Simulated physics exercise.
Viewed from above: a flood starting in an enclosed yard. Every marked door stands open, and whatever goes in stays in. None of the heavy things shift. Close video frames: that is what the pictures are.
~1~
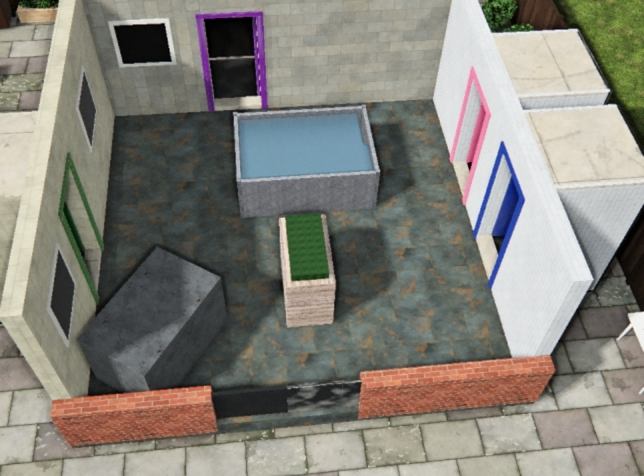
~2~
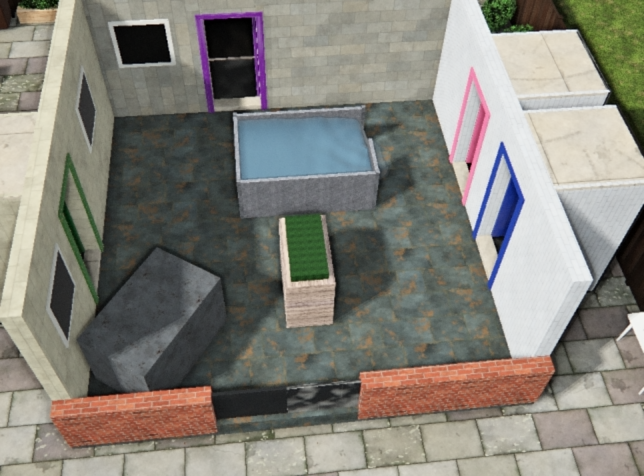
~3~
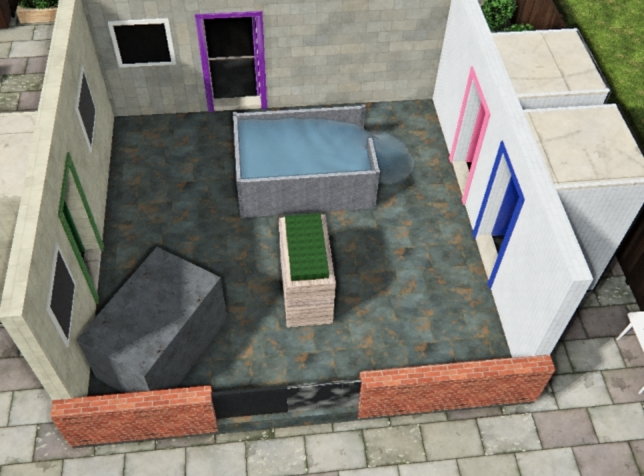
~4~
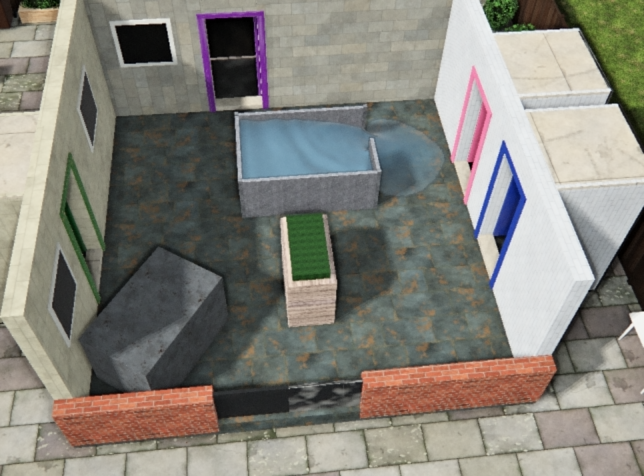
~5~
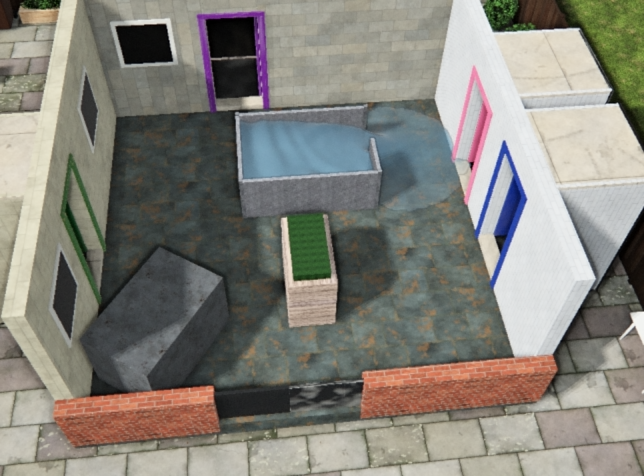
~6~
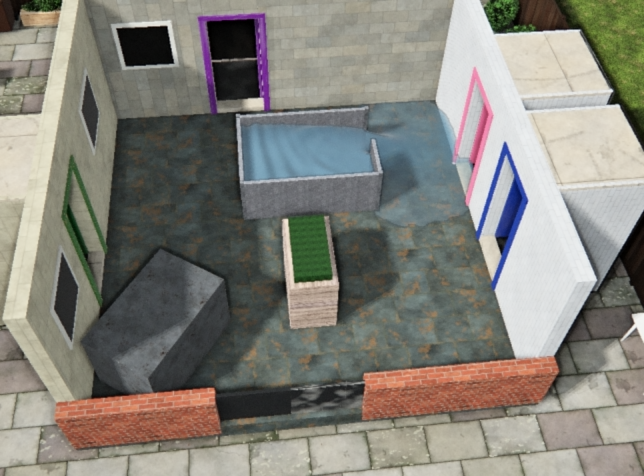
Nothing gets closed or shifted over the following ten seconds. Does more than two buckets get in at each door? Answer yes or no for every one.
Green door: No, blue door: No, purple door: No, pink door: Yes.
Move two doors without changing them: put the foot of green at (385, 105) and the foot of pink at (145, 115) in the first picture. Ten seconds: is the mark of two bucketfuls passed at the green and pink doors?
As I see it, the green door crosses the limit, and the pink door crosses the limit.
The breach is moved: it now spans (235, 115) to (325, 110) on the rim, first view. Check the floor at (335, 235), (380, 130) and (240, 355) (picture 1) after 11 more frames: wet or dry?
One after the other: Dry, awash, free of water.
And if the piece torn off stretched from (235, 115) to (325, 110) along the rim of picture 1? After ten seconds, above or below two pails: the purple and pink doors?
First purple crosses the line, then pink crosses the line.
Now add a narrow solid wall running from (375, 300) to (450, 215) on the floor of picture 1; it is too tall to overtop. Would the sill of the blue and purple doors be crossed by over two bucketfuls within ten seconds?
Blue falls short, purple falls short.
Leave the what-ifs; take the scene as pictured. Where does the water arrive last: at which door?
My answer: The door marked green.
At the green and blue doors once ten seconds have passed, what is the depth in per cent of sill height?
The first comes to about 60 percent, the second to about 30 percent.
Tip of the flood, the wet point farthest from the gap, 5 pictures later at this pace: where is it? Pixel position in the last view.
Estimated pixel: (488, 280).
A moment on, water covers 15 % of the floor; the green door not reached, the blue door wet at the sill, nothing in, the purple door not reached, the pink door far over two buckets in.
Next, water covers 20 % of the floor; the green door not reached, the blue door wet at the sill, nothing in, the purple door not reached, the pink door far over two buckets in.
Then, water covers 45 % of the floor; the green door not reached, the blue door wet at the sill, nothing in, the purple door wet at the sill, nothing in, the pink door far over two buckets in.
Later, water covers 75 % of the floor; the green door wet at the sill, nothing in, the blue door wet at the sill, nothing in, the purple door wet at the sill, nothing in, the pink door far over two buckets in.
In the end, water covers 95 % of the floor; the green door wet at the sill, nothing in, the blue door wet at the sill, nothing in, the purple door wet at the sill, nothing in, the pink door far over two buckets in.
